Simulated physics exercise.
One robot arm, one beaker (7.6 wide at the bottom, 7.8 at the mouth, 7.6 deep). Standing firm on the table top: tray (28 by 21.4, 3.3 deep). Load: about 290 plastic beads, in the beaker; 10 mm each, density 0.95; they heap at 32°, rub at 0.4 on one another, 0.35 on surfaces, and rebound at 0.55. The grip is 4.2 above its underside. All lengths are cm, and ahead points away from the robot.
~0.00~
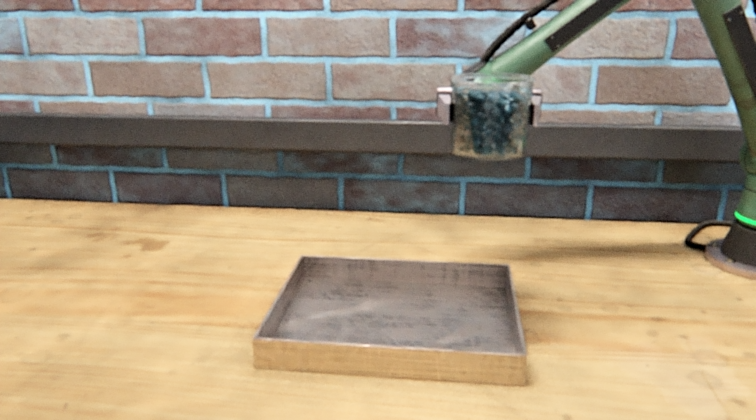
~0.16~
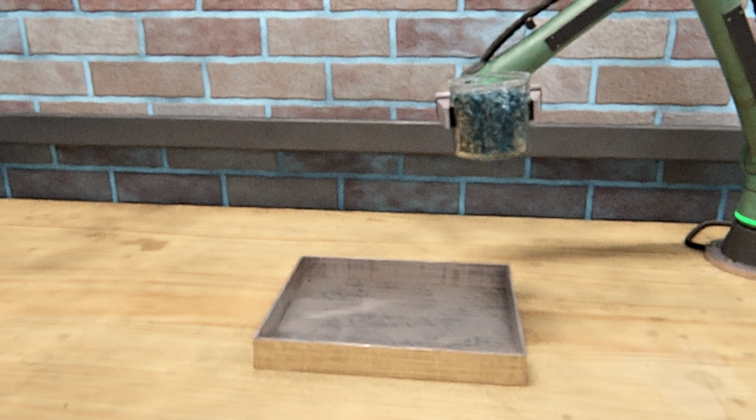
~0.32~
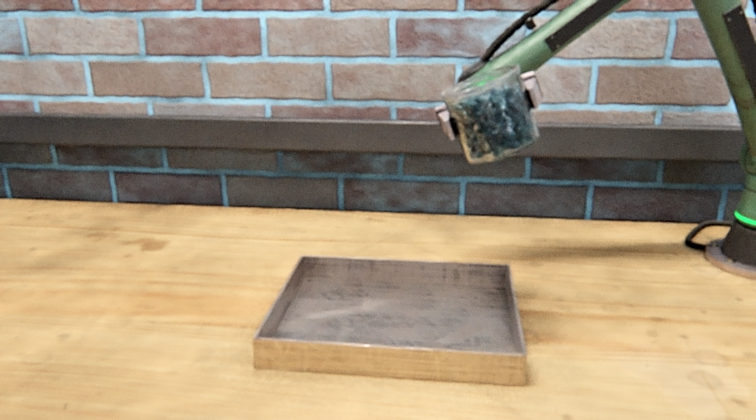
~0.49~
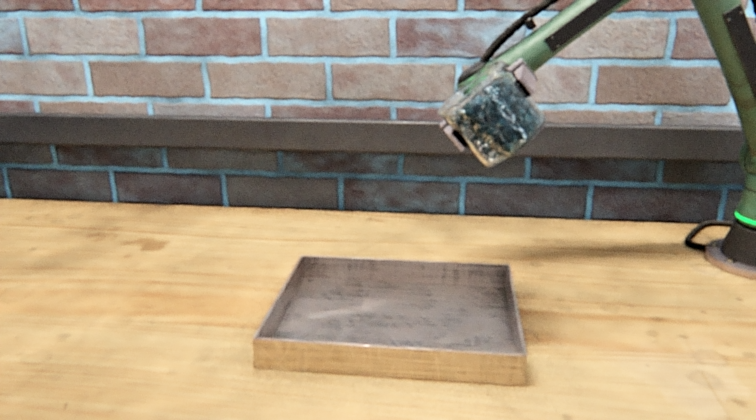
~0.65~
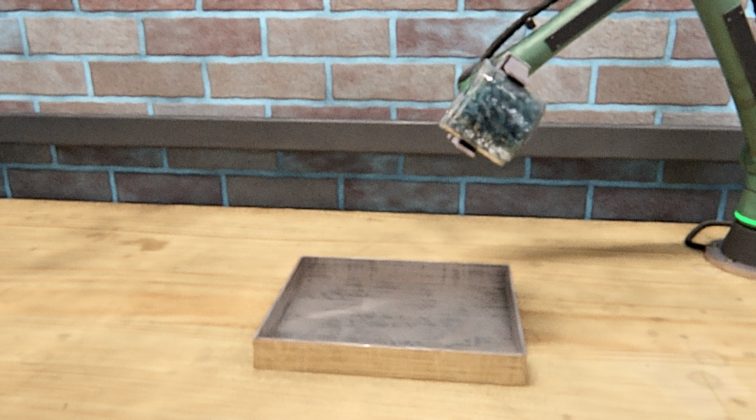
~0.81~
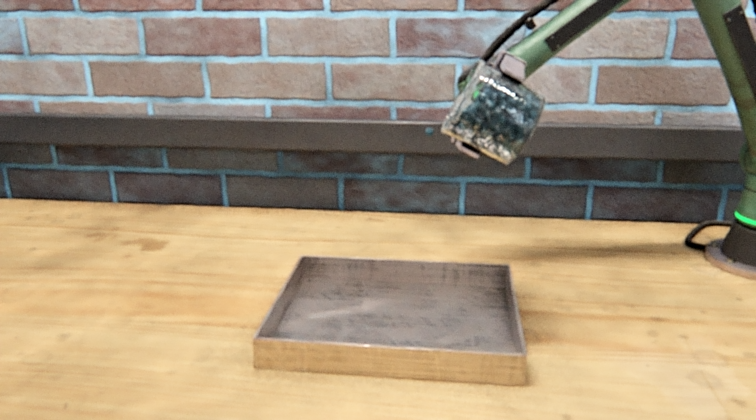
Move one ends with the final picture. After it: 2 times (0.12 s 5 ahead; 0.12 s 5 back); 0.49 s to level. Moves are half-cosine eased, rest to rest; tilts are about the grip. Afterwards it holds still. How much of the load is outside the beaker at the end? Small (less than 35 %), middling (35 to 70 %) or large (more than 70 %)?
Answer: Middling; 35 to 70 % of the plastic beads finish outside the beaker.
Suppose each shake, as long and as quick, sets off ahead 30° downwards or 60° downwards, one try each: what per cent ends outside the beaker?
Some 30 and 15 per cent.
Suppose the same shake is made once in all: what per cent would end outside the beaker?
In that case some 40 per cent.
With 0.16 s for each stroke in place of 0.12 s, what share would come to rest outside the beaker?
In that case some 35 per cent.
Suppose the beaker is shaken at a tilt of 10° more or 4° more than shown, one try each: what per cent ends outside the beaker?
Some 75 and 65 per cent.
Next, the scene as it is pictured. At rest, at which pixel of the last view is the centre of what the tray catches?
Near (346, 311).
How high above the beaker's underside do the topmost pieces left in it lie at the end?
Roughly 5.5 cm.
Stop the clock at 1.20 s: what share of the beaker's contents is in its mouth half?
Some 55 per cent.
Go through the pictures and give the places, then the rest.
The first frame shows beaker middle at (490, 116), level; upper third of the load around (488, 101), from x 460 to 525, top at y 90; 288 in the beaker.
The second frame shows beaker middle at (491, 116), tilted 6° forward; upper third of the load around (491, 102), from x 460 to 525, top at y 90.
The third frame shows beaker middle at (492, 116), tilted 22° forward; upper third of the load around (493, 103), from x 455 to 530, top at y 85.
The fourth frame shows beaker middle at (493, 115), tilted 41° forward; upper third of the load around (497, 102), from x 455 to 535, top at y 80.
The fifth frame shows beaker middle at (494, 115), tilted 57° forward; upper third of the load around (498, 101), from x 455 to 535, top at y 85.
The sixth frame shows beaker middle at (494, 114), tilted 63° forward; upper third of the load around (501, 102), from x 430 to 535, top at y 85; 287 in the beaker, 1 in flight or on a rim.
By 1.20 s, tilted 63° forward, highest piece 28 above the table; 187 in the beaker, 95 in the tray, 6 in flight or on a rim.
By 1.59 s, tilted 21° forward, highest piece 28 above the table; 139 in the tray, 132 in the beaker, 8 on the table or floor, 9 in flight or on a rim.
By 1.98 s, level, highest piece 28 above the table; 146 in the tray, 132 in the beaker, 10 on the table or floor.
By 3.03 s, level, highest piece 28 above the table; 146 in the tray, 132 in the beaker, 10 on the table or floor.
Final count, 146 in the tray, 132 in the beaker, 10 on the table or floor. That is 54 % outside the beaker.
